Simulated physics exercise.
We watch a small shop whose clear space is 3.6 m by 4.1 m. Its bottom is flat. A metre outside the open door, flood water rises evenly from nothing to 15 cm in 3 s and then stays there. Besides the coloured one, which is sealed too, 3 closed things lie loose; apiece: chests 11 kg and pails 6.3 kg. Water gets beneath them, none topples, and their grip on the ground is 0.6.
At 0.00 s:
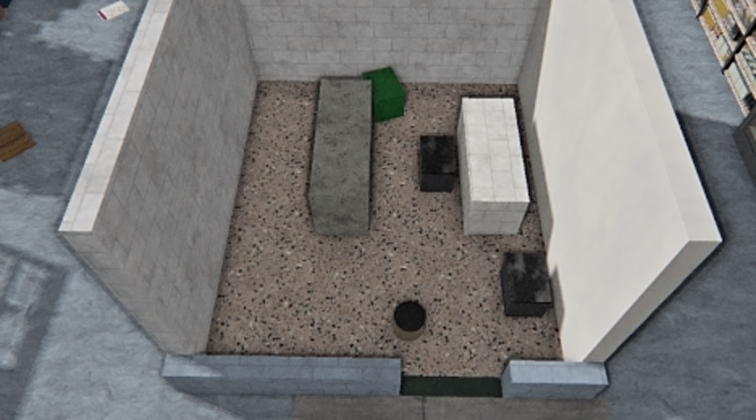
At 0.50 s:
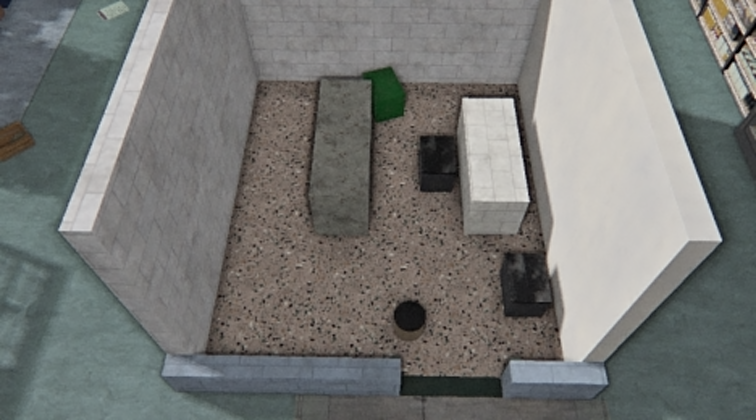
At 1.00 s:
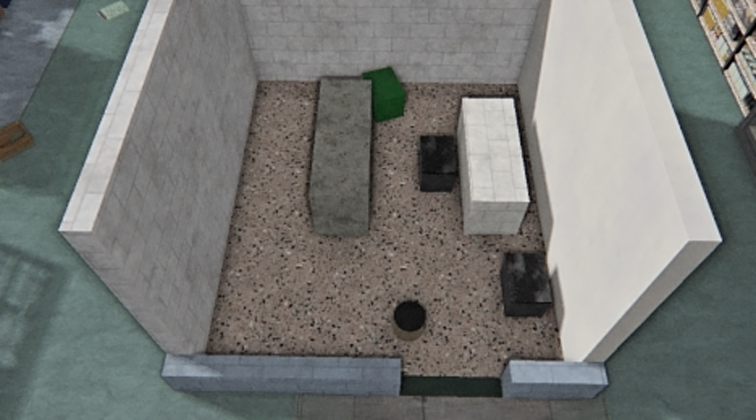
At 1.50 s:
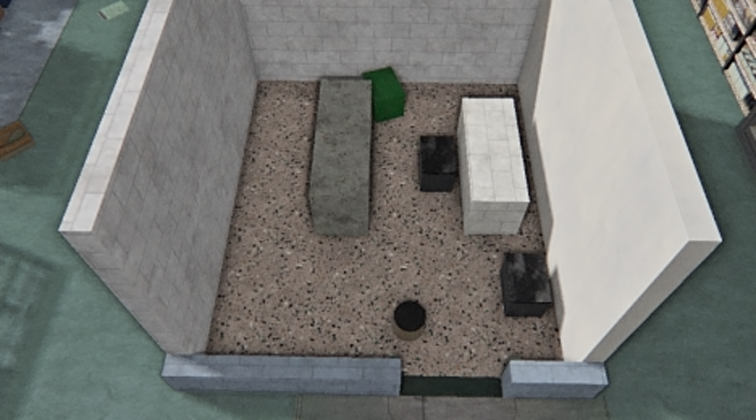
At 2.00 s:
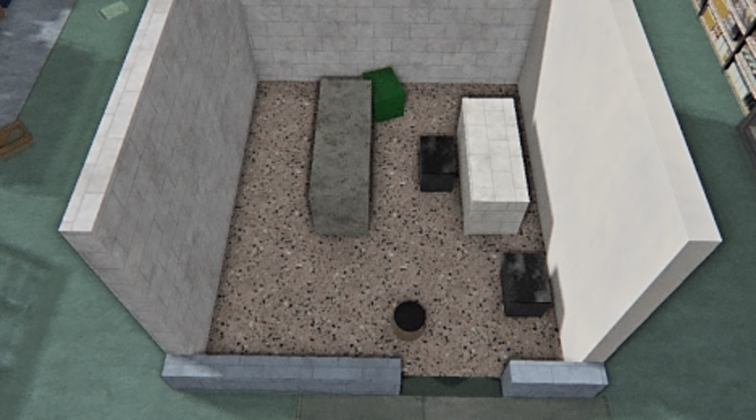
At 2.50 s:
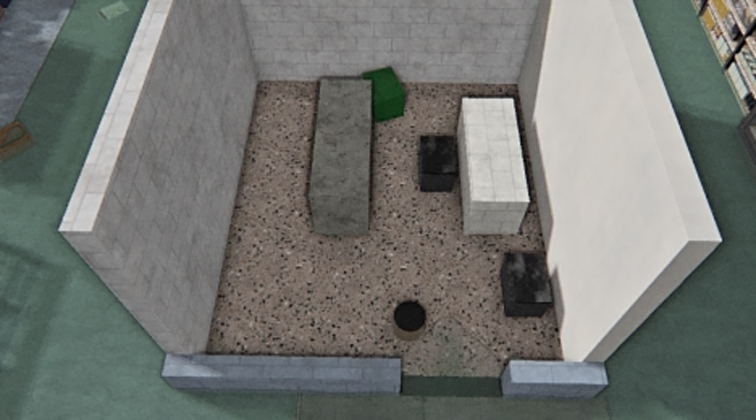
A small walled shop with a speckled floor and an open doorway at the front is seen from high above by a still camera. A long grey block and a green chest stand toward the back, with a white block, two black boxes and a dark round pail nearer the right and front. The ground outside turns from grey-blue to green as water spreads, then a thin sheet creeps in through the doorway, while nothing inside shifts.
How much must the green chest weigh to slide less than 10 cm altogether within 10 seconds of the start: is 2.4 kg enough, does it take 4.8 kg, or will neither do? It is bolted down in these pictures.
I expect that neither load is enough.
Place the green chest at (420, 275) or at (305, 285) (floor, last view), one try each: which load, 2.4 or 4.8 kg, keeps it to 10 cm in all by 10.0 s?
In turn: Neither holds; neither holds.
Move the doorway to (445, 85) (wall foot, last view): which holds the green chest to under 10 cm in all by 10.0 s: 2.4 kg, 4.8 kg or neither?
Then neither load is enough.
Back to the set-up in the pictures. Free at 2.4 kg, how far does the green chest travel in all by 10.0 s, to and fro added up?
About 100 cm.
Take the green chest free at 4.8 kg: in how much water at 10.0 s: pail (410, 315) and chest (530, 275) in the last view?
Roughly 5 and 7 cm.
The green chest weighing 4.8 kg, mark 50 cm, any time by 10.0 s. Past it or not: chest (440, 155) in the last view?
It is more.
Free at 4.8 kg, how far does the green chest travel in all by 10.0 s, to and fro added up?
About 100 cm.
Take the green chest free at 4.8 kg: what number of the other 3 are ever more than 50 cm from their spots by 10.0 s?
I count 1.
After 3.5 s the green chest would be 0 cm from its start with 2.4 kg and 0 cm from its start with 4.8 kg; 0 cm of water round it then.
After 4.5 s the green chest would be 0 cm from its start with 2.4 kg and 0 cm from its start with 4.8 kg; 0 cm of water round it then.
After 7.0 s the green chest would be 17 cm from its start with 2.4 kg and 12 cm from its start with 4.8 kg; 2 cm of water round it then.
After 10.0 s the green chest would be 87 cm from its start with 2.4 kg and 80 cm from its start with 4.8 kg; 2 cm of water round it then.
